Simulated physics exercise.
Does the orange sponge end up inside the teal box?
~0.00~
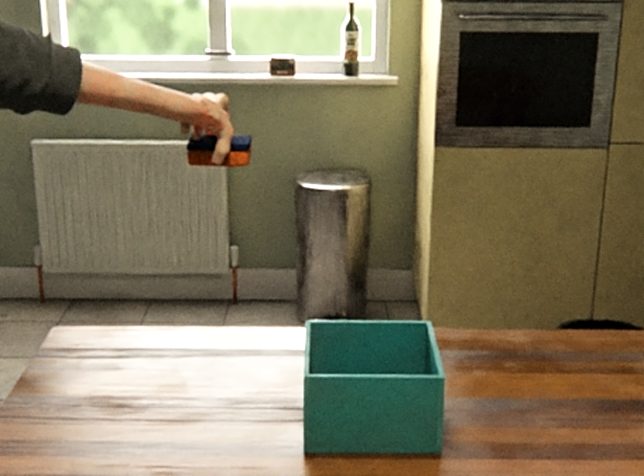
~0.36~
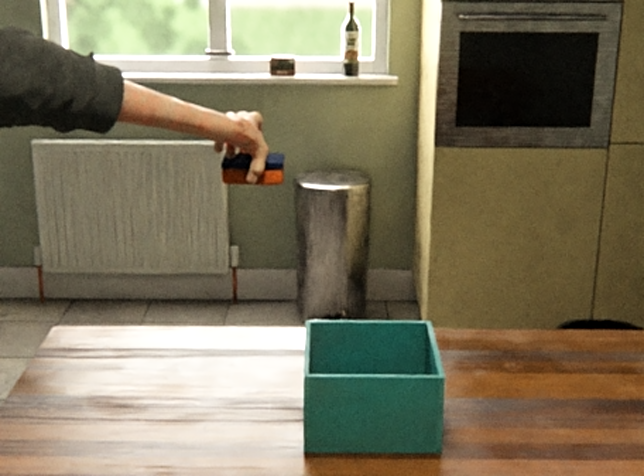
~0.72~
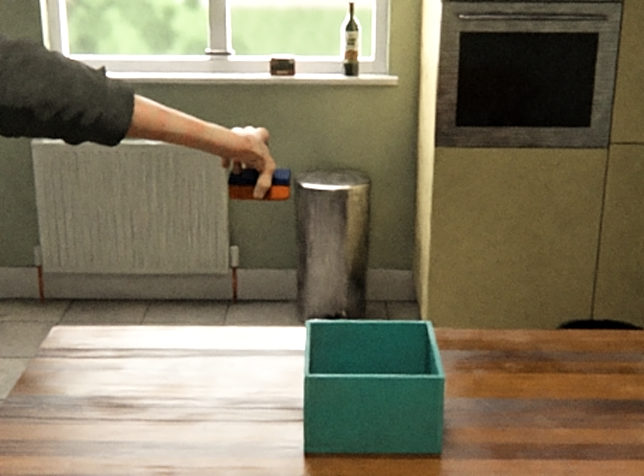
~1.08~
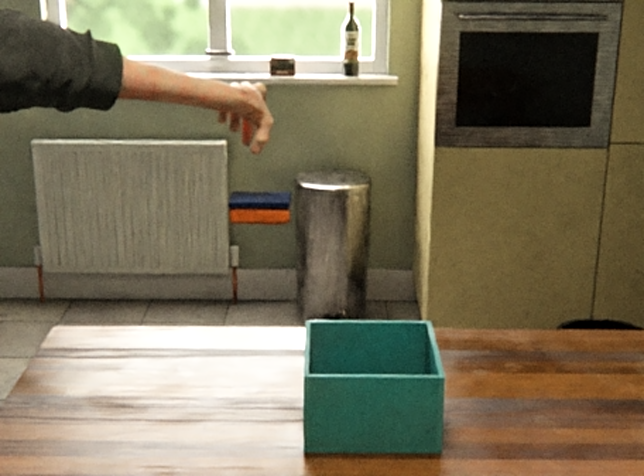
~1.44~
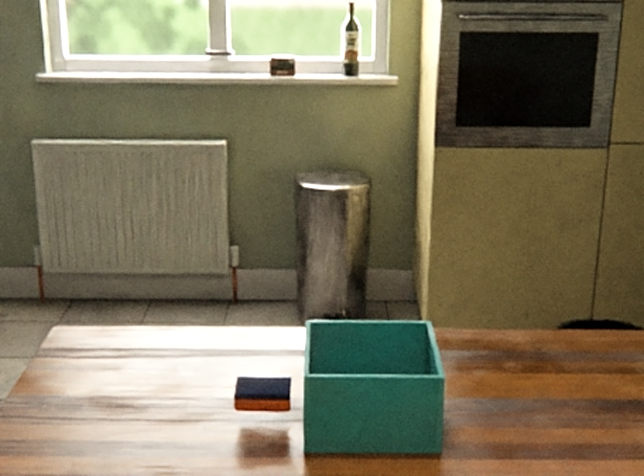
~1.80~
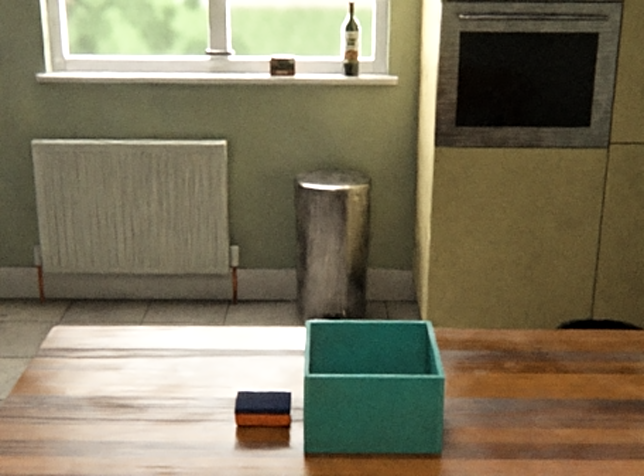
No, the sponge misses the box and comes to rest on the table just to the left of it.
A hand reaching in from the left holds an orange sponge with a dark blue top above a wooden table, where an open teal box stands. The still view looks across the table into a kitchen, with a white radiator, a metal bin, an oven, and a bottle on the windowsill behind. The hand moves right and down towards the box, then lowers slightly and lets go. As the arm draws back, the sponge drops through the air to the left of the box. It comes to rest on the tabletop just beside the box, which never moves.
